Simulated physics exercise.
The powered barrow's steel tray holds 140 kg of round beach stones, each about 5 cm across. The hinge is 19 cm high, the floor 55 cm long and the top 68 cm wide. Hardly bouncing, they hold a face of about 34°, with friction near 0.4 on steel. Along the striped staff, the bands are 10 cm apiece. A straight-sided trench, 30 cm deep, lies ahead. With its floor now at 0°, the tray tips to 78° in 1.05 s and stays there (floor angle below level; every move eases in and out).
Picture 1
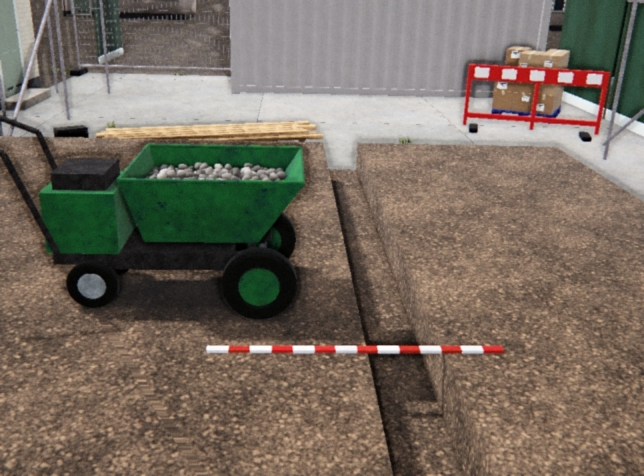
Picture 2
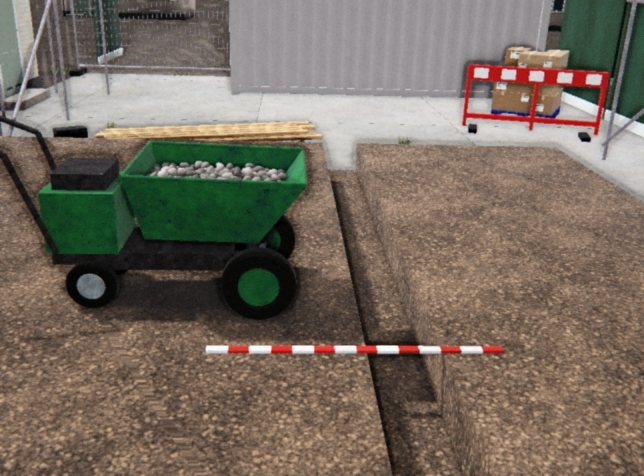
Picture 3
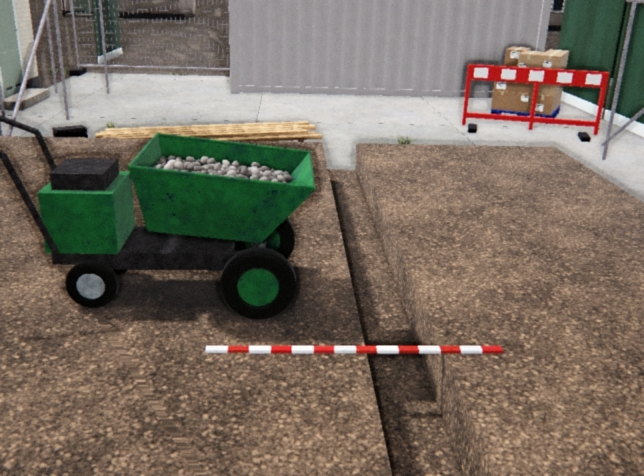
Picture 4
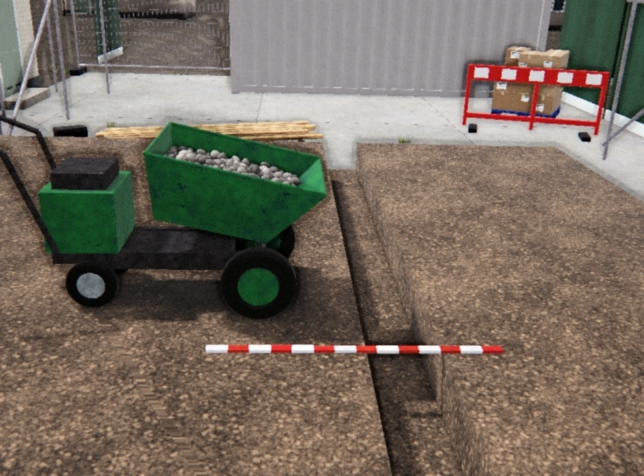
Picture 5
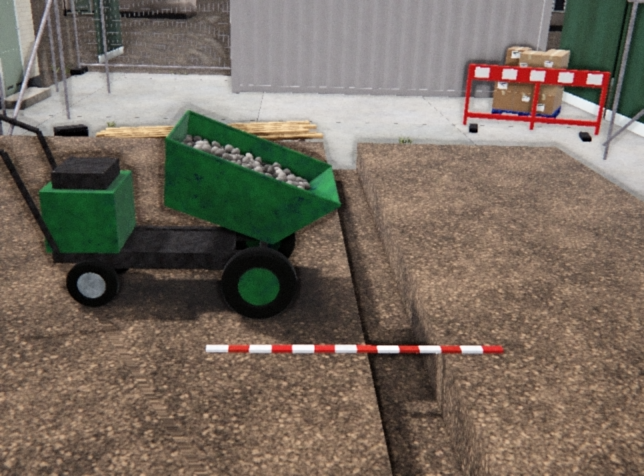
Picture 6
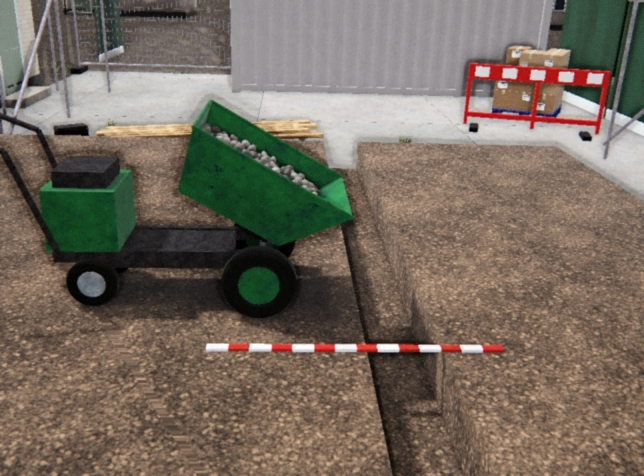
On a fenced patch of brown ground beside a narrow trench, a green powered barrow loaded with round stones stood still while its tray slowly tilted steeply to the right, the stones staying inside.
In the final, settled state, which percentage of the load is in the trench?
91 per cent is in the trench.
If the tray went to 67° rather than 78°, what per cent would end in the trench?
It comes out at about 85 percent.
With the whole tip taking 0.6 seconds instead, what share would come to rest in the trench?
With that change, it comes to around 75 per cent.
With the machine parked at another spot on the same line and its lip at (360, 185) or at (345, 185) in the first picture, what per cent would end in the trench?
15 % and 40 %.
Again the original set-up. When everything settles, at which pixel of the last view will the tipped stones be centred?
(391, 323).
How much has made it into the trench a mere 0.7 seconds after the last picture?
Something like 45 in a hundred.
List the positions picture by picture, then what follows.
The first frame shows lip at (304, 183), floor tilted 0°, highest stones at (228, 173).
In the second frame, the tray is at 2°, its lip at (306, 185); the top of the load is at (218, 173).
The third frame shows lip at (314, 189), floor tilted 6°, highest stones at (191, 167).
The fourth frame shows lip at (326, 195), floor tilted 12°, highest stones at (183, 156).
In the fifth frame, the tray is at 20°, its lip at (340, 205); the top of the load is at (194, 144).
The sixth frame shows lip at (353, 218), floor tilted 30°, highest stones at (211, 133).
Then, 0.4 s after the last picture the floor is at 66°, 100 % in the tray; the foremost stones are at (375, 251).
Then, 0.7 s after the last picture the floor is at 78°, 49 % in the tray, 47 % in the trench, 4 % past the trench; the foremost stones are at (443, 283).
Then, 1.1 s after the last picture the floor is at 78°, 13 % in the tray, 78 % in the trench, 9 % past the trench; the foremost stones are at (514, 279).
Then, 3.0 s after the last picture the floor is at 78°, 0 % in the tray, 91 % in the trench, 9 % past the trench; the foremost stones are at (555, 271).
